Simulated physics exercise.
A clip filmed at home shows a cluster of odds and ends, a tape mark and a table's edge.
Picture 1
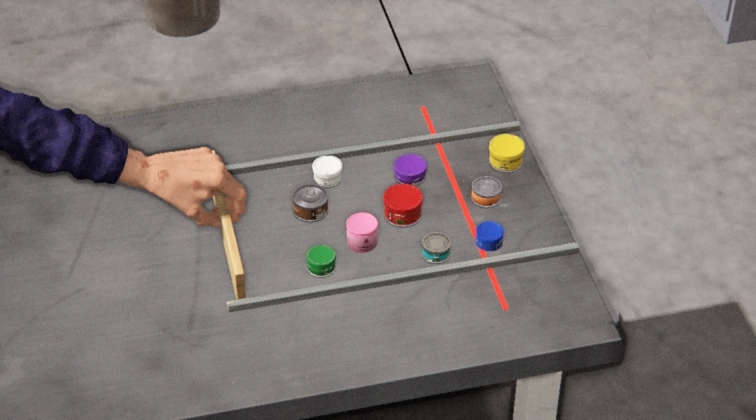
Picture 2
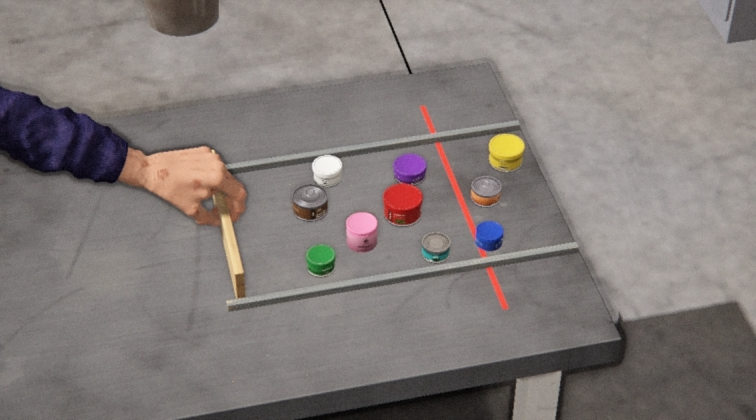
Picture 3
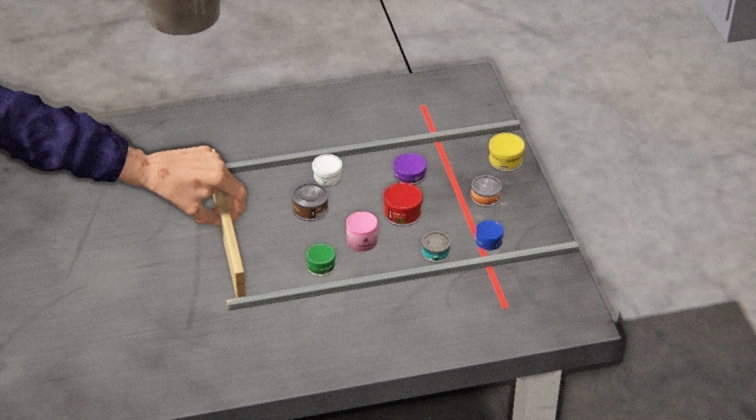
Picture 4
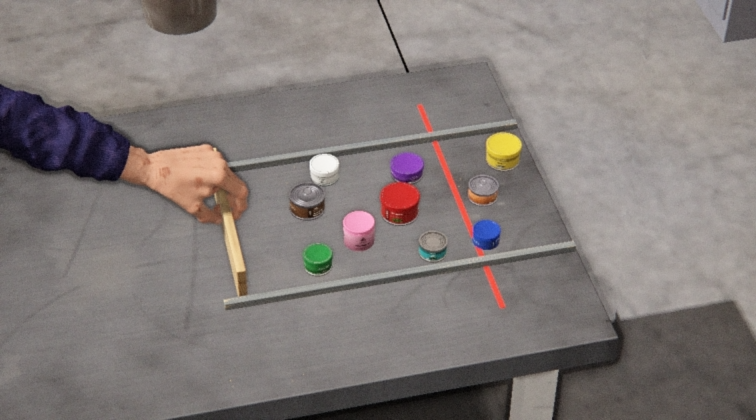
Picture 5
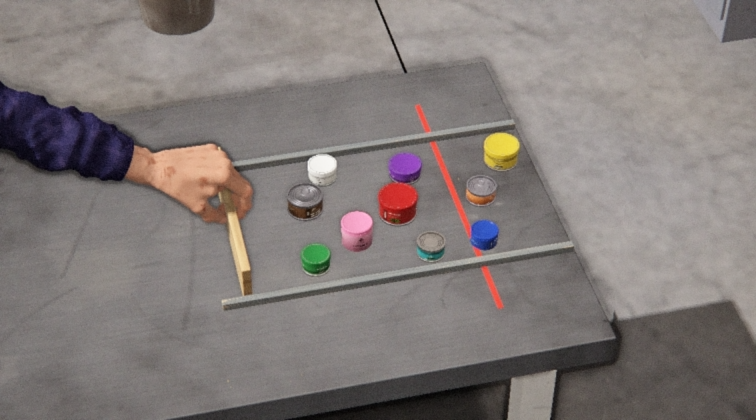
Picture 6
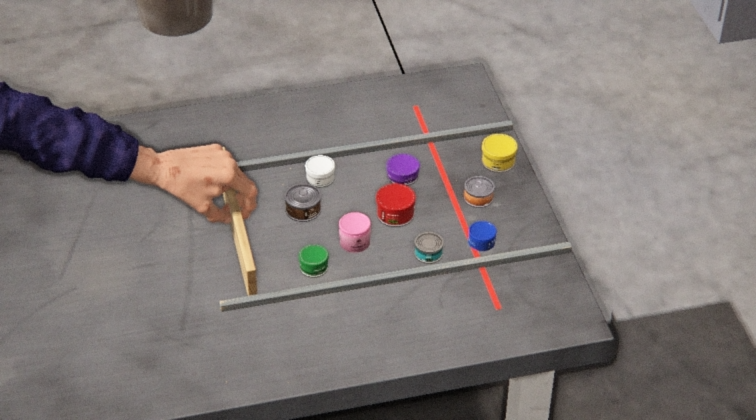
A hand slides a wooden board slightly right toward small colourful tubs on a grey table.
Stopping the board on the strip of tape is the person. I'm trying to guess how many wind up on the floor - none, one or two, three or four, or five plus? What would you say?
I would say none.
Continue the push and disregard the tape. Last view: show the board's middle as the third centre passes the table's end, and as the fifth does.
In pixels, around (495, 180) followed by around (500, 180).
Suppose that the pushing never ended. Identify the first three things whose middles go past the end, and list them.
Those would be the yellow tin, the orange tin and the blue tub, in that order.
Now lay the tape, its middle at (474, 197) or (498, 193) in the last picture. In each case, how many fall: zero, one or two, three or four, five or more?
Count by try - one to two; either one or two.
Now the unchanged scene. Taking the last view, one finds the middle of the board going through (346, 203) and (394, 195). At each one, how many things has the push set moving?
That gives 4 for the first and 7 for the second.
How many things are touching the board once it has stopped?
It's touching 4 at the end.
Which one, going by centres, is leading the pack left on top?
The answer is the yellow tin.
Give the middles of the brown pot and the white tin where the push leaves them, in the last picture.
Roughly at (463, 174) and at (450, 149), in that order.
Soon after, none off yet; yellow tin at rest near (499, 154); orange tin at rest near (479, 192); blue tub at rest near (482, 236).
After that, none off yet; yellow tin at rest near (499, 154); orange tin moving near (485, 191); blue tub displaced a little near (497, 234).
In the end, the number that fall off is zero.
